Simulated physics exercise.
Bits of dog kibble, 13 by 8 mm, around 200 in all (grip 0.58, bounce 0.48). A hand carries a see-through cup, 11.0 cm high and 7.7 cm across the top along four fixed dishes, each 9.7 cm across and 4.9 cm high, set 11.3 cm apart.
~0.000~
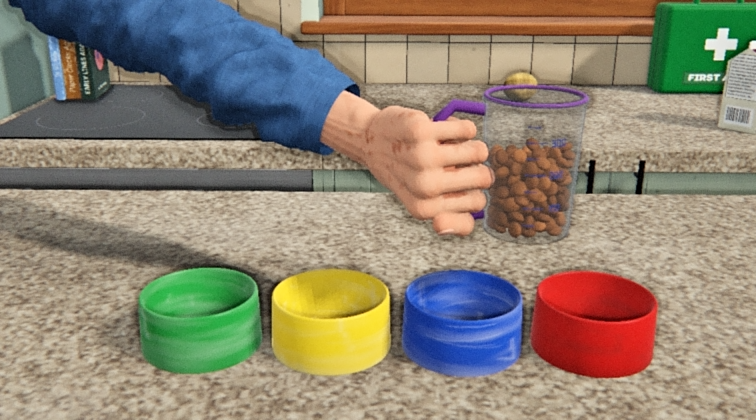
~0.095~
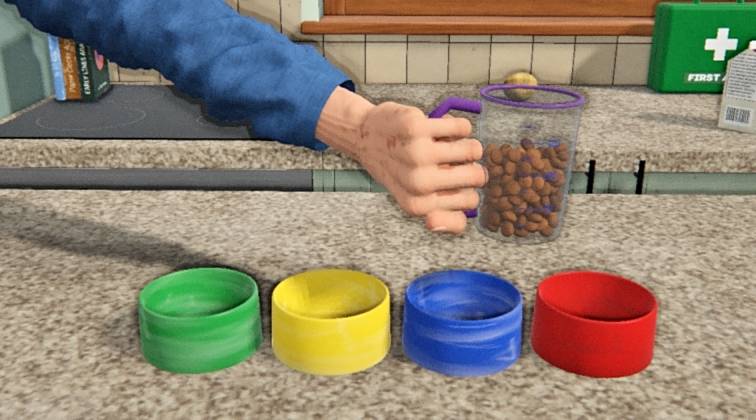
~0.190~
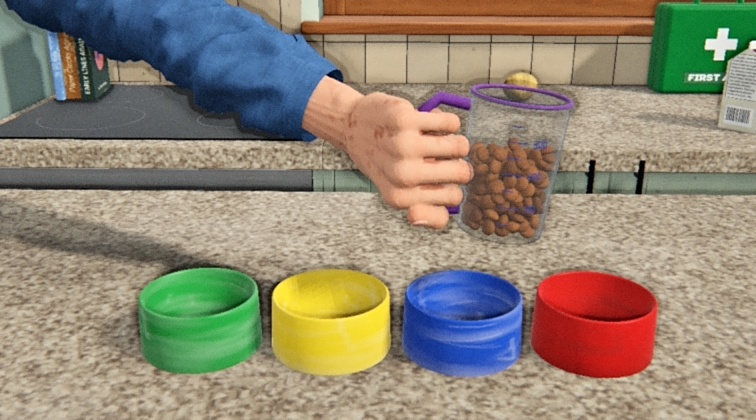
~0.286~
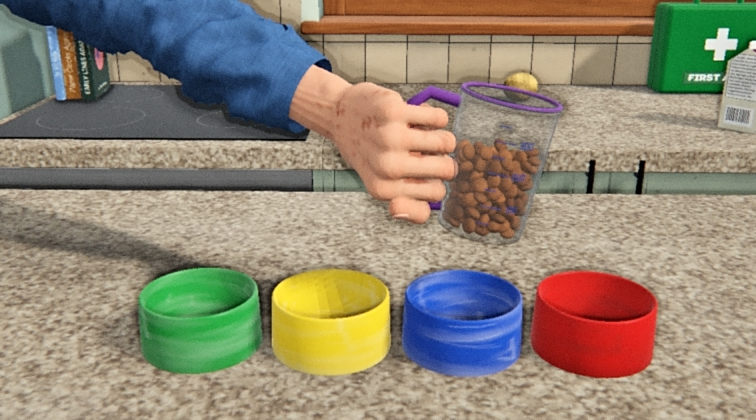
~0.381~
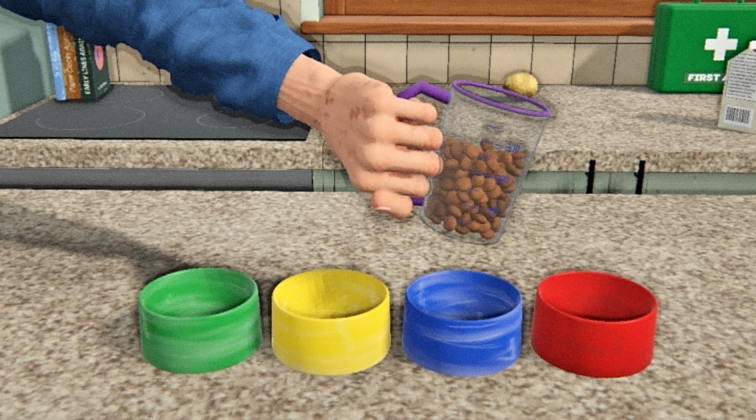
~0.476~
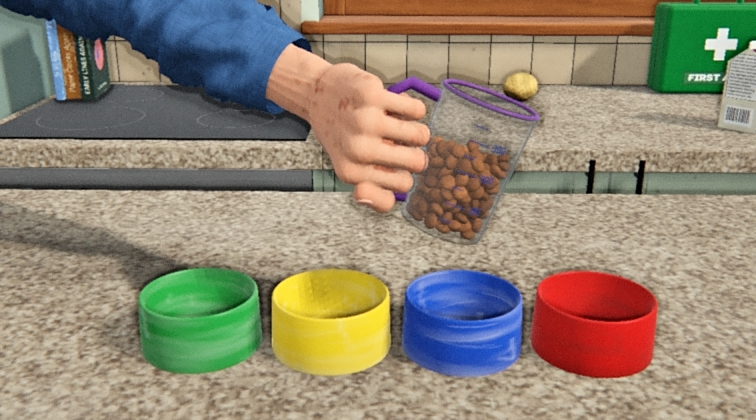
A hand moves a clear cup of brown kibble left while tilting it to the right.
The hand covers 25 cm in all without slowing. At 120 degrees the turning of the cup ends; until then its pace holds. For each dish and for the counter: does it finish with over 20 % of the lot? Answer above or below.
Red dish: Below; blue dish: Below; green dish: Below; yellow dish: Above; on the counter: Below.
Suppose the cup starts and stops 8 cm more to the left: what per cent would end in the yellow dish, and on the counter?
Yellow 0, counter 0.
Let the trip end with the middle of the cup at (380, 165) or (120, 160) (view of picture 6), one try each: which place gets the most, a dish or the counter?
The winner: Blue, then green.
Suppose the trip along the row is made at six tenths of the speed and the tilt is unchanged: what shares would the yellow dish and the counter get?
Then: Yellow 90, counter 10.
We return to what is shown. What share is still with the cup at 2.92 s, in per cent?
Roughly 25 per cent.
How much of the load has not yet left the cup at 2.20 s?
Roughly 100 per cent.
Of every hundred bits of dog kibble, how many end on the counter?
Roughly 0 per cent.
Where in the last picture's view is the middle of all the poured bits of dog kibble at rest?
Near (327, 317).
After 1.51 s, tilt 66 degrees; cup holds 100 %.
After 2.20 s, tilt 97 degrees; cup holds 100 %.
After 2.92 s, tilt 120 degrees; cup holds 25 %, yellow 70 %.
By 3.5 s all is still; red 0 %, blue 0 %, green 0 %, yellow 100 %, counter 0 %.
